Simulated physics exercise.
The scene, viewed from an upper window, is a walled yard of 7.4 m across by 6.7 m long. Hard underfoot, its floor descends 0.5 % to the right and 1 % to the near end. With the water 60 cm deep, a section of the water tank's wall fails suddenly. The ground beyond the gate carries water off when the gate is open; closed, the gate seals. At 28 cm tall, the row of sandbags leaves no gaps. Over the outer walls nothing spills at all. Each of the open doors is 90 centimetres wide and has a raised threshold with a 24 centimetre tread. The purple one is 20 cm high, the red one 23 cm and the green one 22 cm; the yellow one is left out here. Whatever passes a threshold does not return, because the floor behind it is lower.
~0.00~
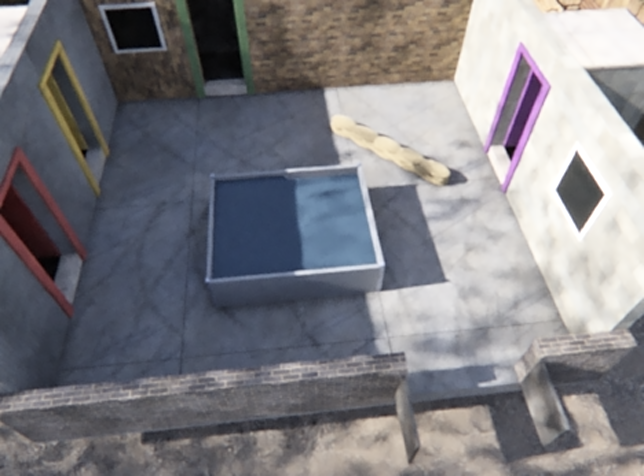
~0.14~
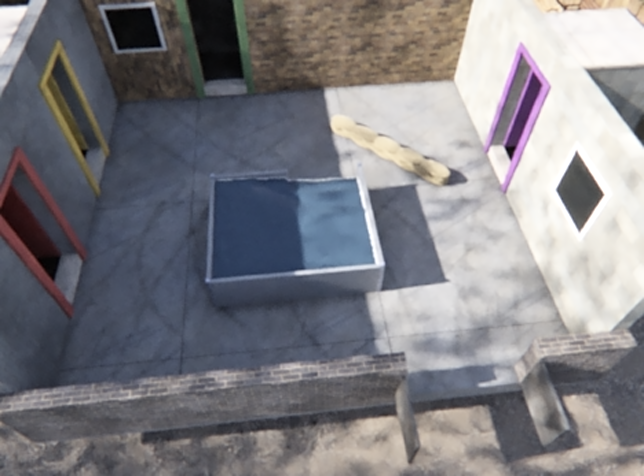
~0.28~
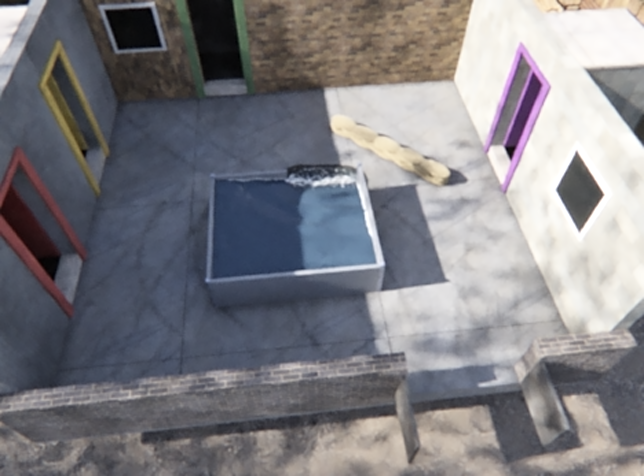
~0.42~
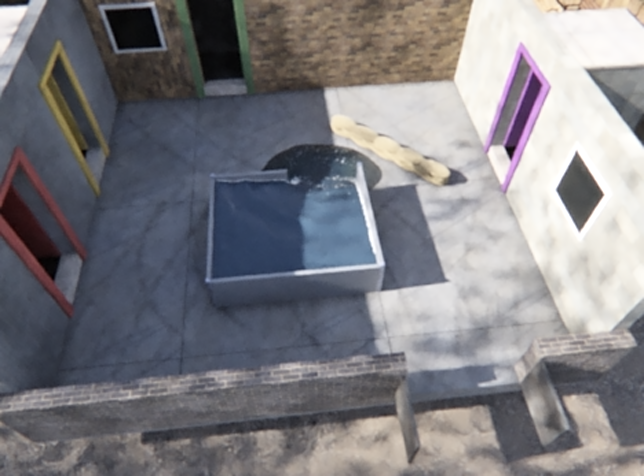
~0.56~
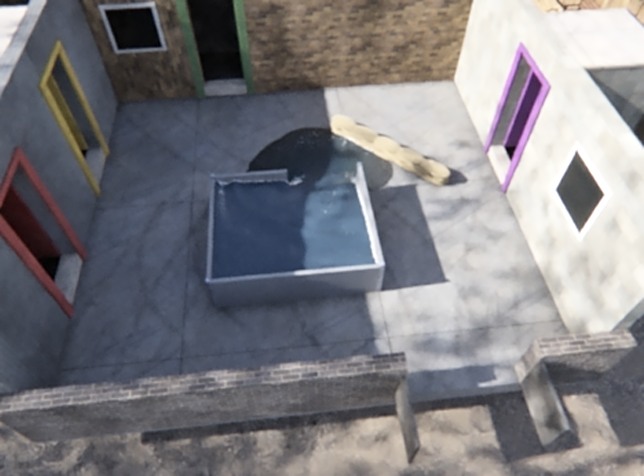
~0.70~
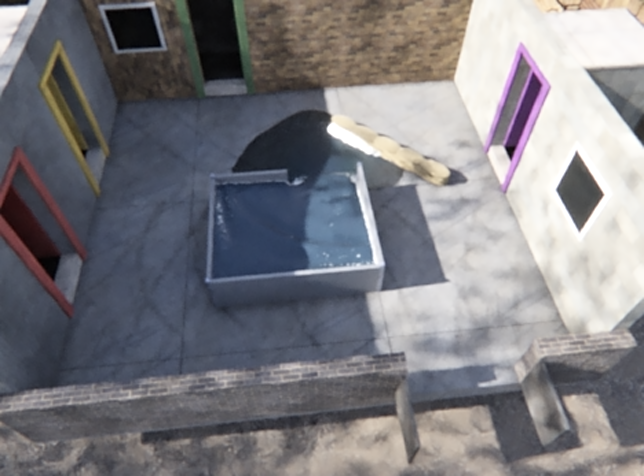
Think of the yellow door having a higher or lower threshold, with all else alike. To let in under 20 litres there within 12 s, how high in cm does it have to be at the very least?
At least roughly 7 cm.
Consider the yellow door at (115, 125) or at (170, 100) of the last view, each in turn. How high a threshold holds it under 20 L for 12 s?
Roughly 19 and 8.5 cm.
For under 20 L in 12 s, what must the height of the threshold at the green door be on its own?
Roughly 14.5 cm at the green door.
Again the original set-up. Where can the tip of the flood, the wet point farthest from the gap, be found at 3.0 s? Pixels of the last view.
Around (119, 102).
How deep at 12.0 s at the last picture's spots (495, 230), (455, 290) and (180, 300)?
Respectively 4 cm, 6 cm and 8 cm.
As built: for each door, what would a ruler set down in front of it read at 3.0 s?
In cm: Purple 0, red 0, yellow 0, green 21.
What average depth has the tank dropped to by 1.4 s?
Some 45 cm.
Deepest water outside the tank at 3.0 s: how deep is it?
28 cm.
After 1.4 s water covers 15 % of the floor, deepest (38 cm) near (357, 149); it has not reached the yellow door.
After 3.0 s water covers 40 % of the floor, deepest (28 cm) near (357, 149); it has not reached the yellow door.
After 12.0 s water covers 95 % of the floor, deepest (11 cm) near (370, 381); 5 cm at the yellow door, 0 litres in over its 26 cm threshold.
At the yellow door as built, the water arrived by 3.5 s and peaked near 11 cm at 5.2 s.
With a threshold of 6.5 cm, 27 litres would have come in within the 12 s; with 9 cm, 7 litres. So under 20 litres takes about 7 cm.
